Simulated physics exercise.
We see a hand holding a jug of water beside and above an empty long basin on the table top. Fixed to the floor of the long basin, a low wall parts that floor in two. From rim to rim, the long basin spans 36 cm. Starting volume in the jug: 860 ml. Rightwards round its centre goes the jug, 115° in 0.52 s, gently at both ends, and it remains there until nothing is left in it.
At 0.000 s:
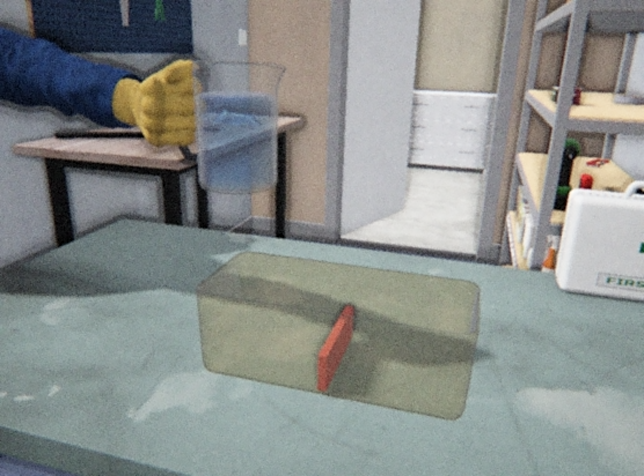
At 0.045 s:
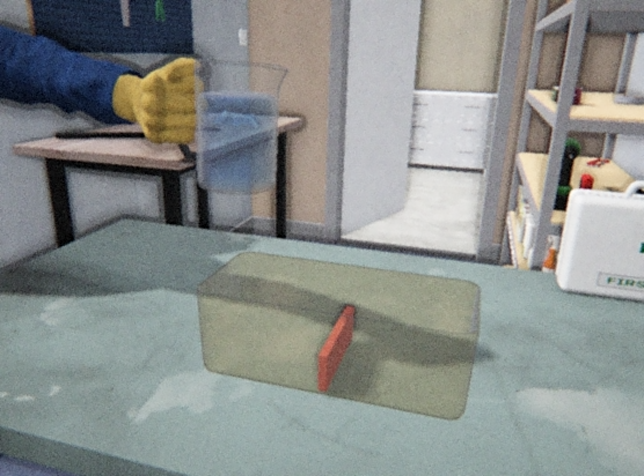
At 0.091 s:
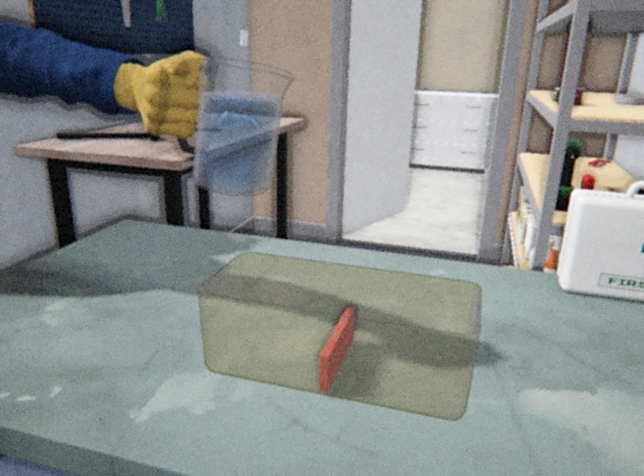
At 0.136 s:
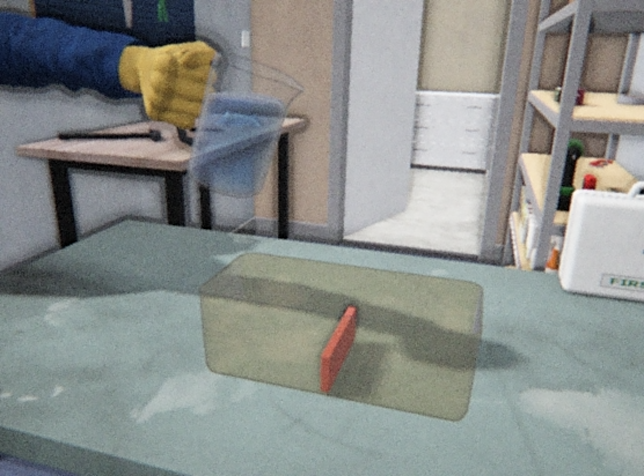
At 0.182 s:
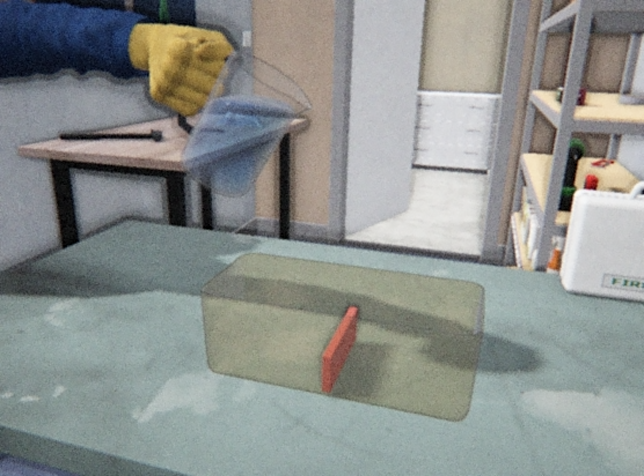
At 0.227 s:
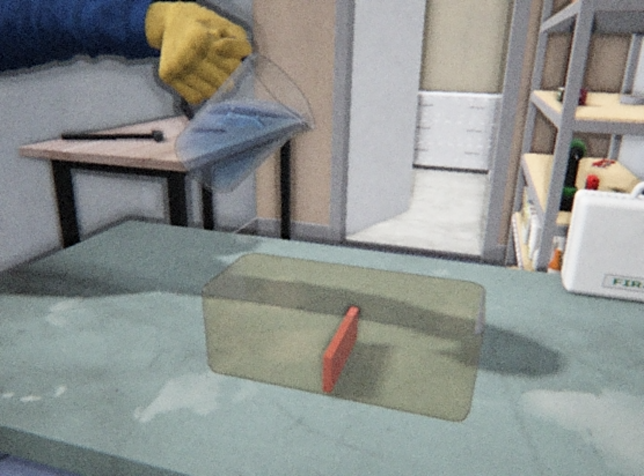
At the start, a yellow-gloved hand holds a clear jug of water upright, above and beside an empty, see-through long basin with a low red wall on its floor. The jug then begins turning slowly rightwards, and by the end it leans steeply, with the water still inside.
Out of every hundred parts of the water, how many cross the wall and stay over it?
About 71 in every hundred.
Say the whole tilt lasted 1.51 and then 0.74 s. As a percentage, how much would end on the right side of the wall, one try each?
The first try gives 80 percent and the second 75 percent.
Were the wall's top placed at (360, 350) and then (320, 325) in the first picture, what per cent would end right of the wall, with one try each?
First try about 25 %, second try about 90 %.
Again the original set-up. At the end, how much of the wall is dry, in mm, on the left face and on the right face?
On the left it's about 44 mm; on the right, about 30 mm.
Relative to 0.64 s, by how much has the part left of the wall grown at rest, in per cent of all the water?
Close to 9% of the whole.
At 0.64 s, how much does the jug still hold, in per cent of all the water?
16 in a hundred, give or take.
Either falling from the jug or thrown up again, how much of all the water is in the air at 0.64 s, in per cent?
About 28 % of the total.
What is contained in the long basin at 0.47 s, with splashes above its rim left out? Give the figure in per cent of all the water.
7 %, more or less.
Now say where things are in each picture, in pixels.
In the first frame, tilt 0°; pouring edge (285, 67); surface from (204, 94) to (274, 98); the long basin's rim runs from (219, 270) to (478, 308); the wall's top is at (338, 330).
In the second frame, tilt 2°; pouring edge (288, 69); surface from (205, 93) to (275, 98).
In the third frame, tilt 9°; pouring edge (295, 77); surface from (209, 93) to (279, 100).
In the fourth frame, tilt 18°; pouring edge (304, 89); surface from (210, 108) to (286, 103).
In the fifth frame, tilt 31°; pouring edge (312, 107); surface from (204, 120) to (295, 109).
In the sixth frame, tilt 46°; pouring edge (315, 128); surface from (195, 122) to (304, 118).
After 0.47 s the tilt is 112° and 60 per cent is still to pour, 0 is left of the wall and 7 right of it.
After 0.64 s the tilt is 115° and 16 per cent is still to pour, 18 is left of the wall and 39 right of it.
After 0.82 s the tilt is 115° and 2 per cent is still to pour, 23 is left of the wall and 67 right of it.
After 1.02 s the tilt is 115° and 0 per cent is still to pour, 27 is left of the wall and 71 right of it.
In the end 27 per cent lies left of the wall, 71 right of it and 3 outside.
